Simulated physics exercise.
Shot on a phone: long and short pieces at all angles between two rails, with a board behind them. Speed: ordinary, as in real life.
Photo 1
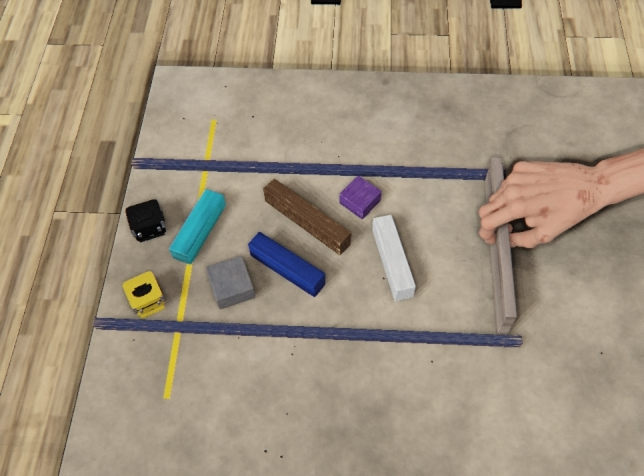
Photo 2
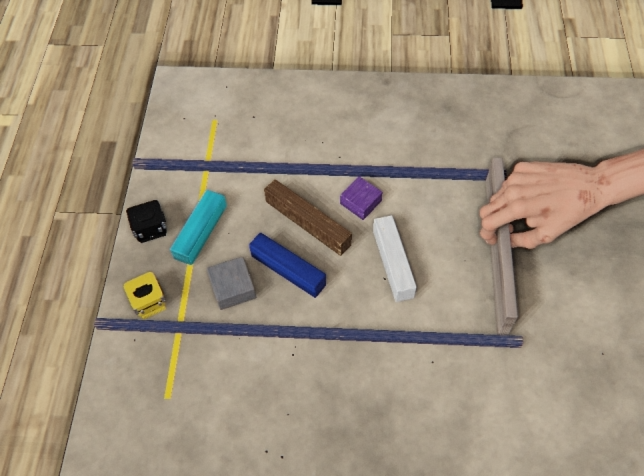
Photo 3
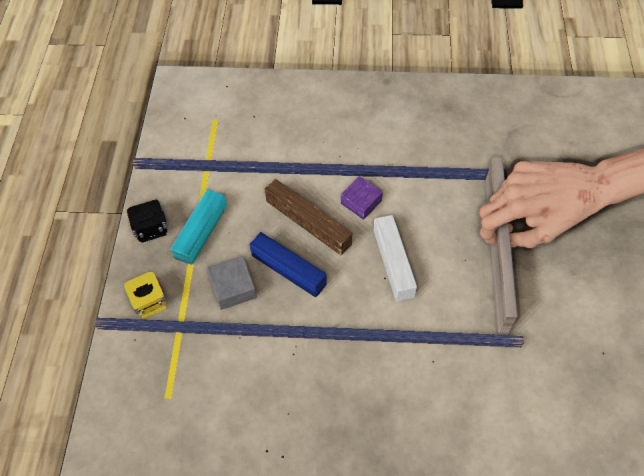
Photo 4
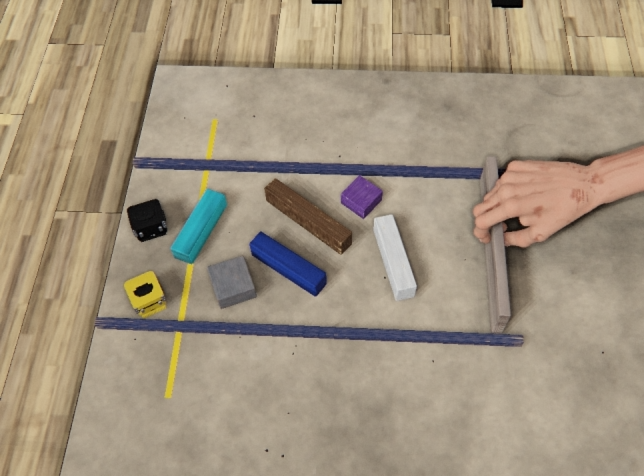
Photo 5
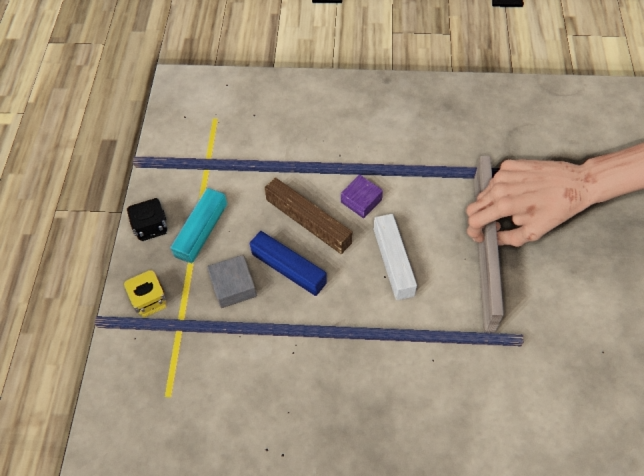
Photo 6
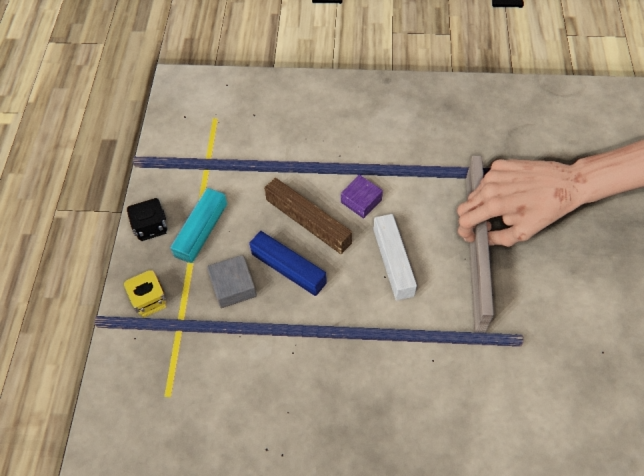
We see coloured blocks and sticks scattered between two blue rails, with a yellow line crossing near the left. A hand holds a board at the right, then slides it slightly left while the pieces stay still.
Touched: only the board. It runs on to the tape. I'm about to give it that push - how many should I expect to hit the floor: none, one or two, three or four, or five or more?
Expect one or two.
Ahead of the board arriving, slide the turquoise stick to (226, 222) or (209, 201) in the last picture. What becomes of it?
Taken in order, it keeps its place and then keeps its place.
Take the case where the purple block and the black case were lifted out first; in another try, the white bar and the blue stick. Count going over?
You'd see 1 fallen, and 0 in the other try.
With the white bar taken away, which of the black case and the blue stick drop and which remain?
Outcome for the black case: It drops; for the blue stick: It stays.
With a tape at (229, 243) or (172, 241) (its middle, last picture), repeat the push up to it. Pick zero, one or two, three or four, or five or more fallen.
For the first tape the count would be none, for the second three to four.
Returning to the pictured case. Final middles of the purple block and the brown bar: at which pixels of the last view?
I'd put one at around (185, 198) and the other at around (158, 211).
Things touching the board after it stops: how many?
In contact: 2.
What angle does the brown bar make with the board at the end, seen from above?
I'd estimate about 15 degrees.
Soon after, none off yet; black case at rest near (148, 220); yellow case at rest near (146, 294); turquoise stick at rest near (200, 225).
In the end, the number that fall off is one or two; gone, yellow case and black case.
